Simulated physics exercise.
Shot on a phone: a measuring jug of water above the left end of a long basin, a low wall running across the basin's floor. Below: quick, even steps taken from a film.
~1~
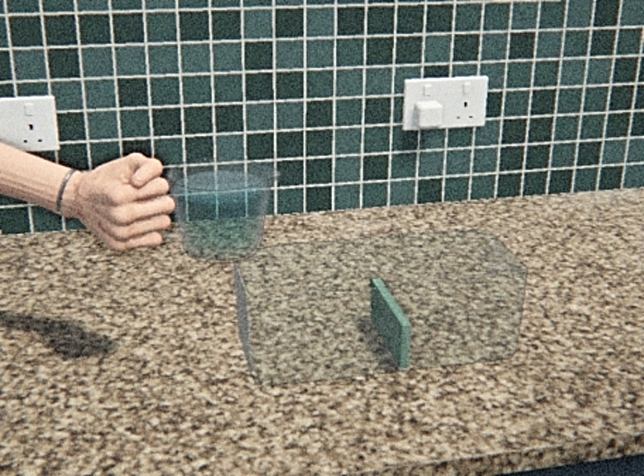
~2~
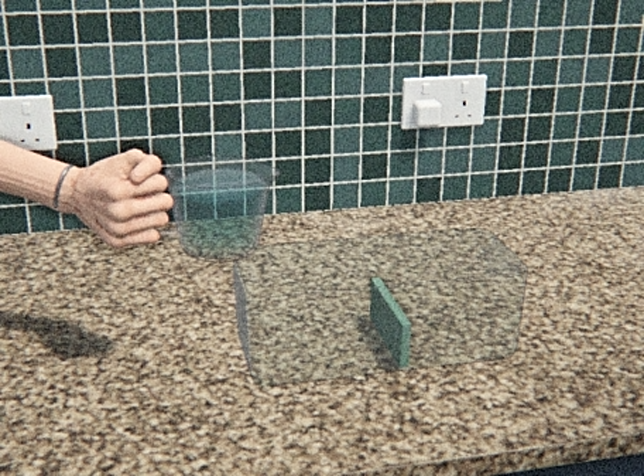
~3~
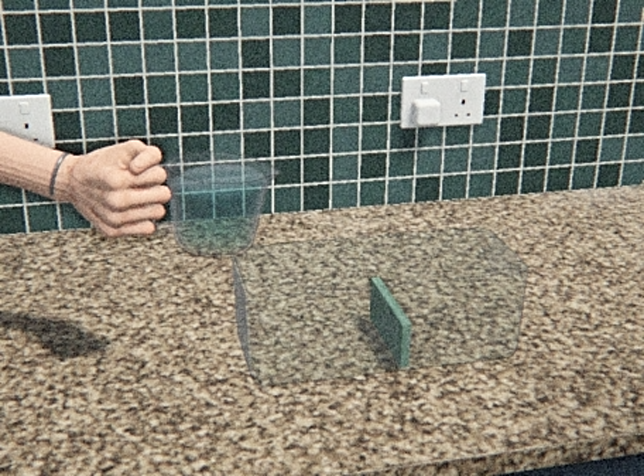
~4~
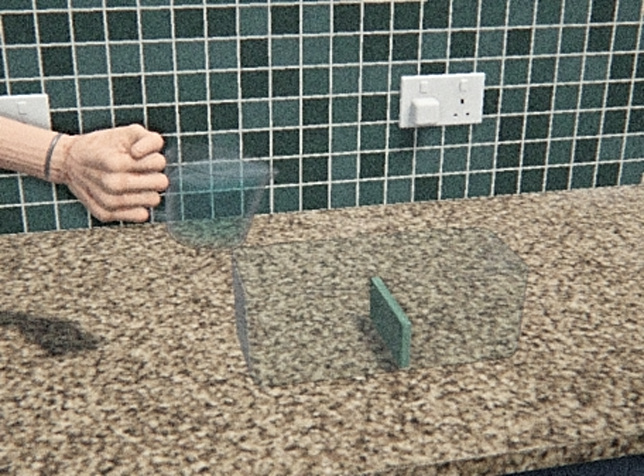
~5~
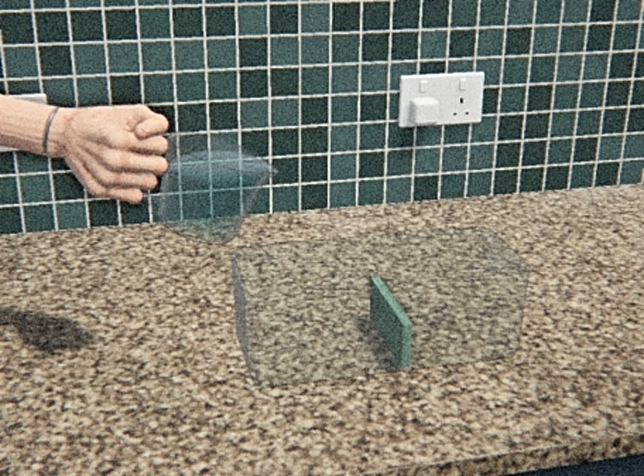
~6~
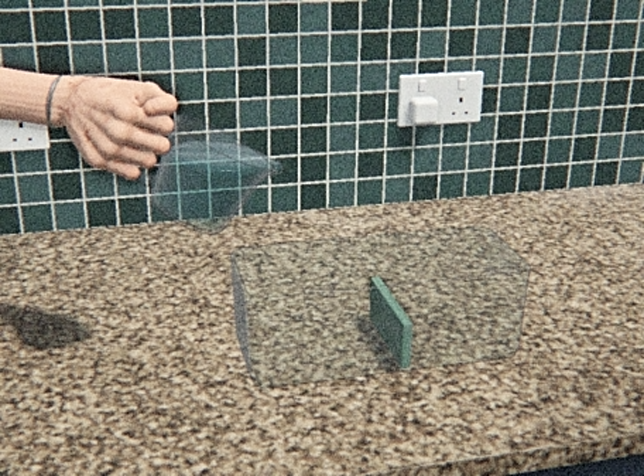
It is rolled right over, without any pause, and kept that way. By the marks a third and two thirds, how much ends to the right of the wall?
The bottom band.
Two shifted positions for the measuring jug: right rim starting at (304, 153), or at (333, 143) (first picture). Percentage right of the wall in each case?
Close to 50 % for the first start and close to 85 % for the second.
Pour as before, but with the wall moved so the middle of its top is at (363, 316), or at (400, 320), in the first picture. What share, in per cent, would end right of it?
65 % then 10 %.
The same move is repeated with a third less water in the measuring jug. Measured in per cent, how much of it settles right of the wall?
Roughly 5 in a hundred.
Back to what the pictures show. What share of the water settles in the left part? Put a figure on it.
Around 90 %.
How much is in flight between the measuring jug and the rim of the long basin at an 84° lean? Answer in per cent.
Roughly 35 %.
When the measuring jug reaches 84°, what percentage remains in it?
About 55 %.
A moment on, the measuring jug is tipped on its side and 55 per cent is still to pour, 9 is left of the wall and 0 right of it.
Next, the measuring jug is tipped on its side and 9 per cent is still to pour, 64 is left of the wall and 0 right of it.
Then the measuring jug is tipped on its side and 1 per cent is still to pour, 87 is left of the wall and 1 right of it.
Later the measuring jug is tipped on its side and 0 per cent is still to pour, 92 is left of the wall and 2 right of it.
In the end 92 per cent lies left of the wall, 2 right of it and 7 outside.
